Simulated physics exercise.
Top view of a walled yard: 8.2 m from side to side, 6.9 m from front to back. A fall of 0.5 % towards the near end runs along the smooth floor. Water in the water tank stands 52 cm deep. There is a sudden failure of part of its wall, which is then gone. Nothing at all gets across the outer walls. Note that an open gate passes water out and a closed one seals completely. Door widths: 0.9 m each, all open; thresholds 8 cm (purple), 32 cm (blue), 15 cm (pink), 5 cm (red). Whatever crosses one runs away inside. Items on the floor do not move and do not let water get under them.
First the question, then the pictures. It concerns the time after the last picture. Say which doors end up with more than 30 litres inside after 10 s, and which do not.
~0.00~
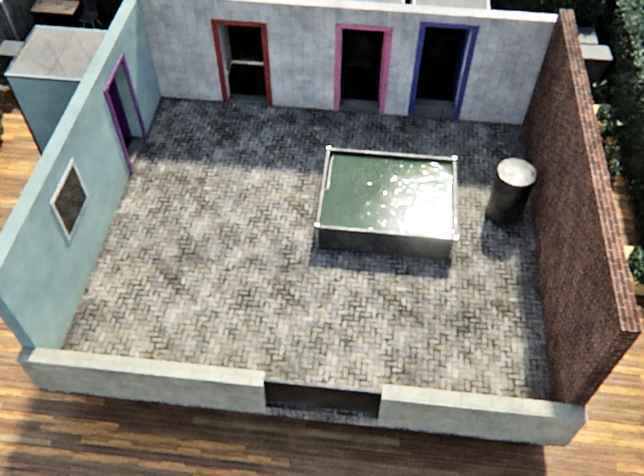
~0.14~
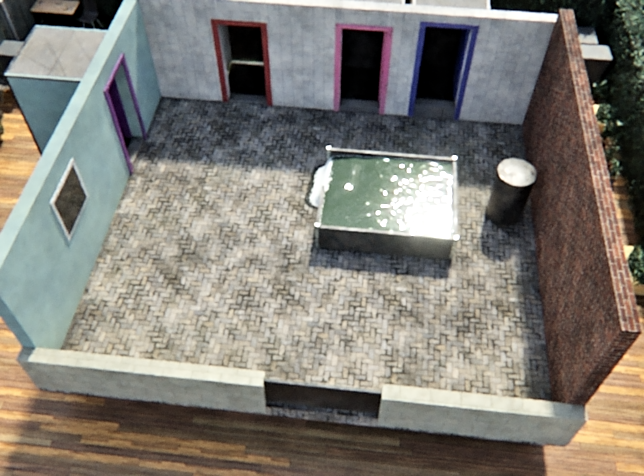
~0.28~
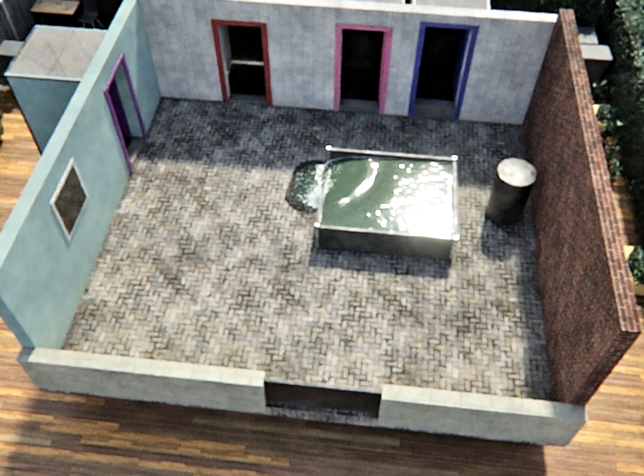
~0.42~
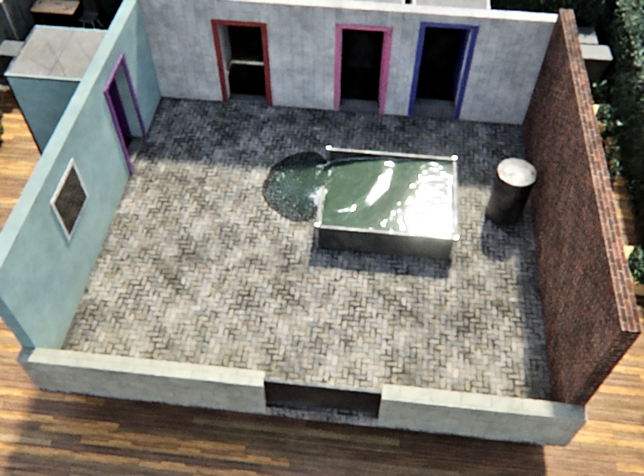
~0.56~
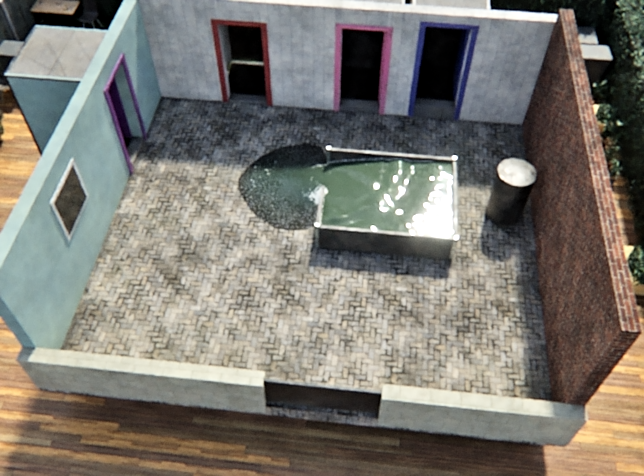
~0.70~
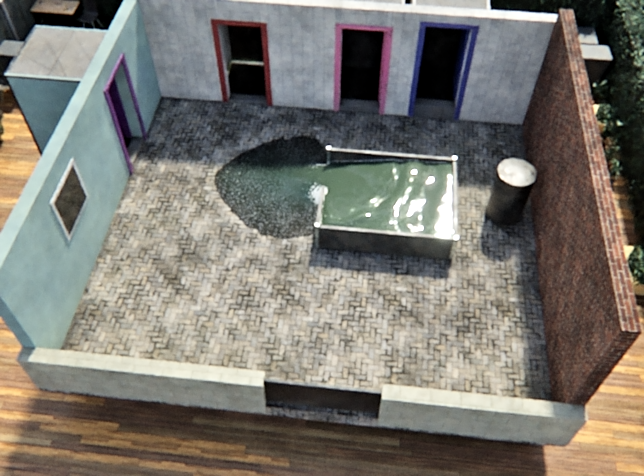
For the purple door I'd say above the limit; for the blue door I'd say within the limit; for the pink door I'd say within the limit; for the red door I'd say above the limit.
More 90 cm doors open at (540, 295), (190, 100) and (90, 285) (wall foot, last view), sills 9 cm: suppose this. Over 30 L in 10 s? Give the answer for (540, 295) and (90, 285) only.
So the first one doesn't reach it, while the second one doesn't reach it.
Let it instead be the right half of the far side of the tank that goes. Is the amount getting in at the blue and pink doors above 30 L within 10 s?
Log - blue: Threshold not reached, pink: Threshold not reached.
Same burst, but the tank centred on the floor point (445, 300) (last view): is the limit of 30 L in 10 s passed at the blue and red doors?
So the blue door keeps within it and the red door keeps within it.
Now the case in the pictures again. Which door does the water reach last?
Lab note: Last arrival at the blue door.
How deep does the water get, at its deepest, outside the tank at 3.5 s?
I'd put it at close to 22 cm.
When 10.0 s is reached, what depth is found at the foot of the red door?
Around 7.5 cm there.
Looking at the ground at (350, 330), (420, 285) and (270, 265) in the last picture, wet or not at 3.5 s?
In turn: Still dry, not reached, still dry.
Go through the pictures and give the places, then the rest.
In the first picture, still water, 52 cm deep, in the water tank at (388, 194).
In the second picture, the front is at (319, 169), 0.6 m from the gap at (327, 181); 0.3 m2 of floor is under water; 52 cm left at the back of the water tank.
In the third picture, the front is at (290, 199), 0.8 m from the gap at (327, 182); 0.7 m2 of floor is under water; 52 cm left at the back of the water tank.
In the fourth picture, the front is at (268, 193), 1.2 m from the gap at (327, 183); 1.6 m2 of floor is under water; 52 cm left at the back of the water tank.
In the fifth picture, the front is at (242, 186), 1.7 m from the gap at (327, 183); 2.6 m2 of floor is under water; 52 cm left at the back of the water tank.
In the sixth picture, water pours out at (327, 183) and has run 2.2 m, to (222, 173); typically 4 cm deep outside, 52 cm at the water tank's back.
After 1.4 s water covers 20 % of the floor and is deepest (32 cm) near (323, 182); purple door 2 cm at the sill, 0 L in, blue door not reached, pink door not reached, red door not reached.
After 2.2 s water covers 30 % of the floor and is deepest (28 cm) near (323, 182); purple door 17 cm at the sill, 9 L in, blue door not reached, pink door not reached, red door 11 cm at the sill, 4 L in.
After 3.5 s water covers 35 % of the floor and is deepest (22 cm) near (192, 100); purple door 17 cm at the sill, 58 L in, blue door not reached, pink door not reached, red door 9 cm at the sill, 26 L in.
After 6.0 s water covers 40 % of the floor and is deepest (15 cm) near (323, 182); purple door 11 cm at the sill, 109 L in, blue door not reached, pink door 1 cm at the sill, 0 L in, red door 11 cm at the sill, 55 L in.
After 10.0 s water covers 70 % of the floor and is deepest (12 cm) near (57, 360); purple door 7 cm at the sill, 117 L in, blue door 1 cm at the sill, 0 L in, pink door 2 cm at the sill, 0 L in, red door 7 cm at the sill, 91 L in.
